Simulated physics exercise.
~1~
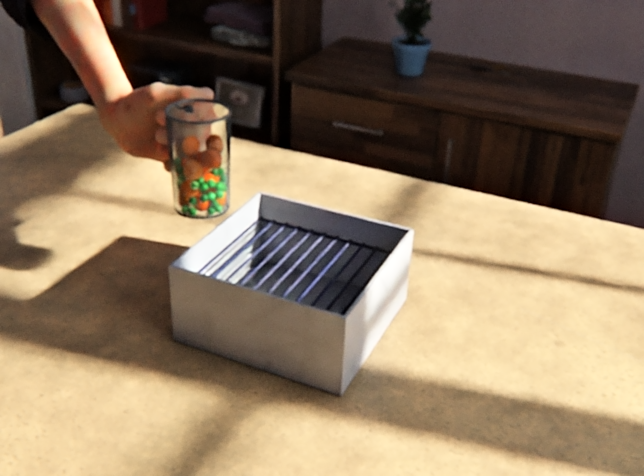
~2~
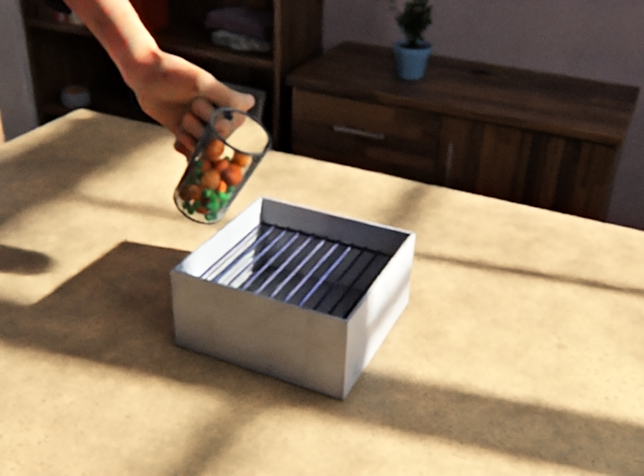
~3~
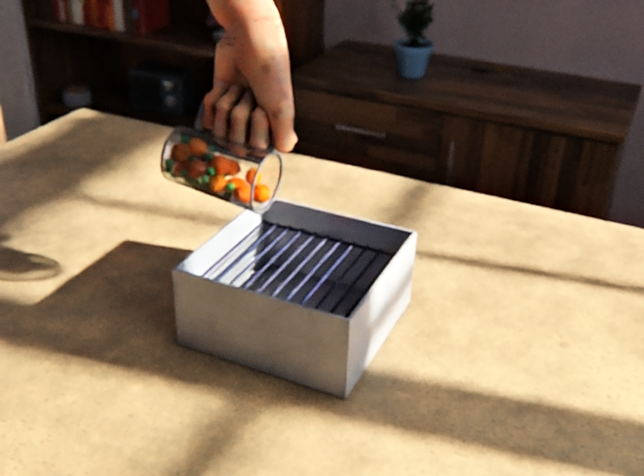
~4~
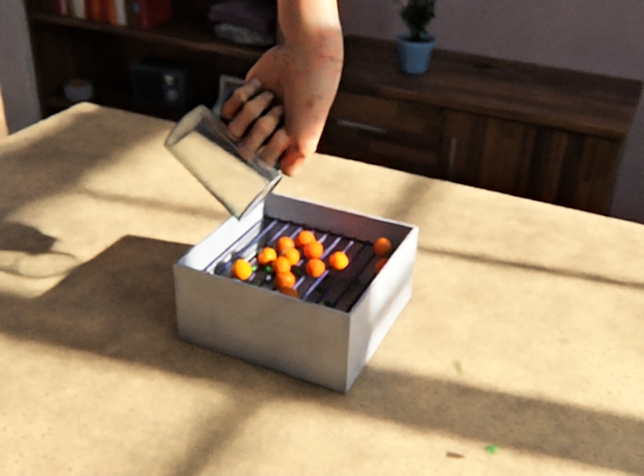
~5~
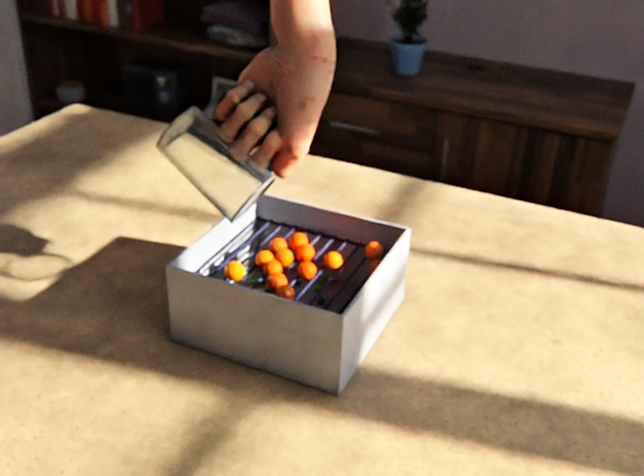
A hand tips a clear cup over a wired box, leaving orange balls on the wires.
